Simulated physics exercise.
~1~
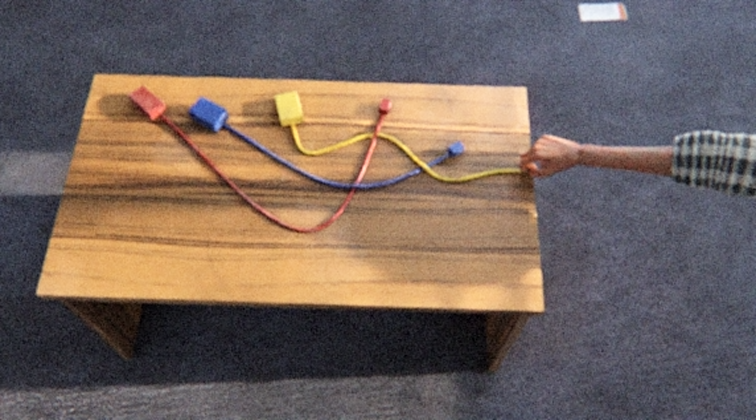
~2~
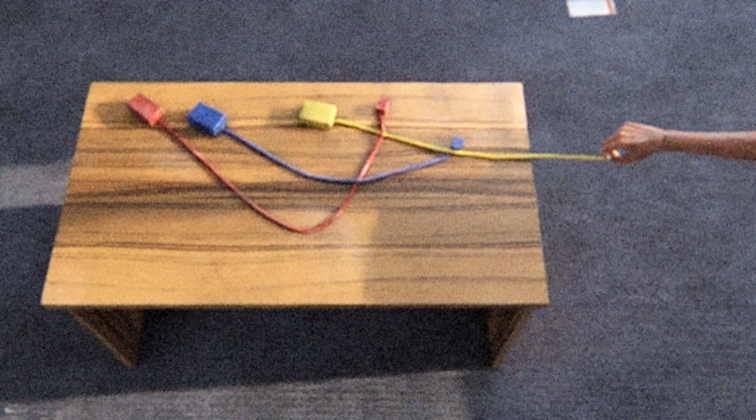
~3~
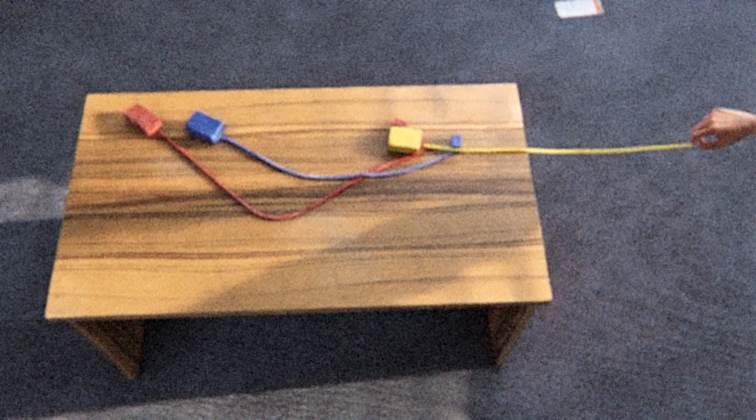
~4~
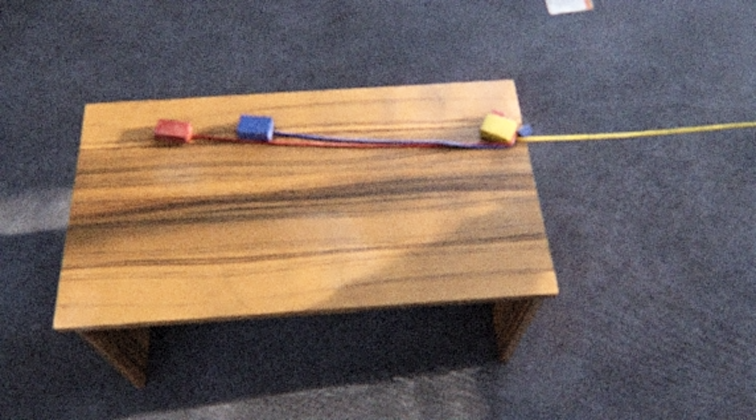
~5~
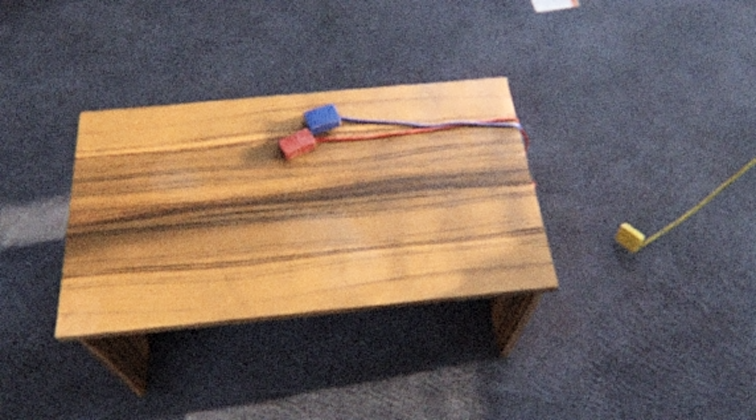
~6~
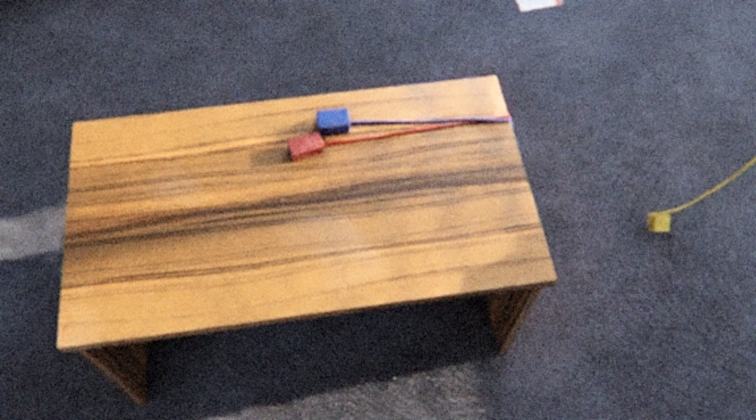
A hand pulled the yellow cord off the right side of a wooden desk, dragging the tangled red and blue cords along until the yellow block dropped over the edge, leaving the red and blue blocks farther right but still on top.
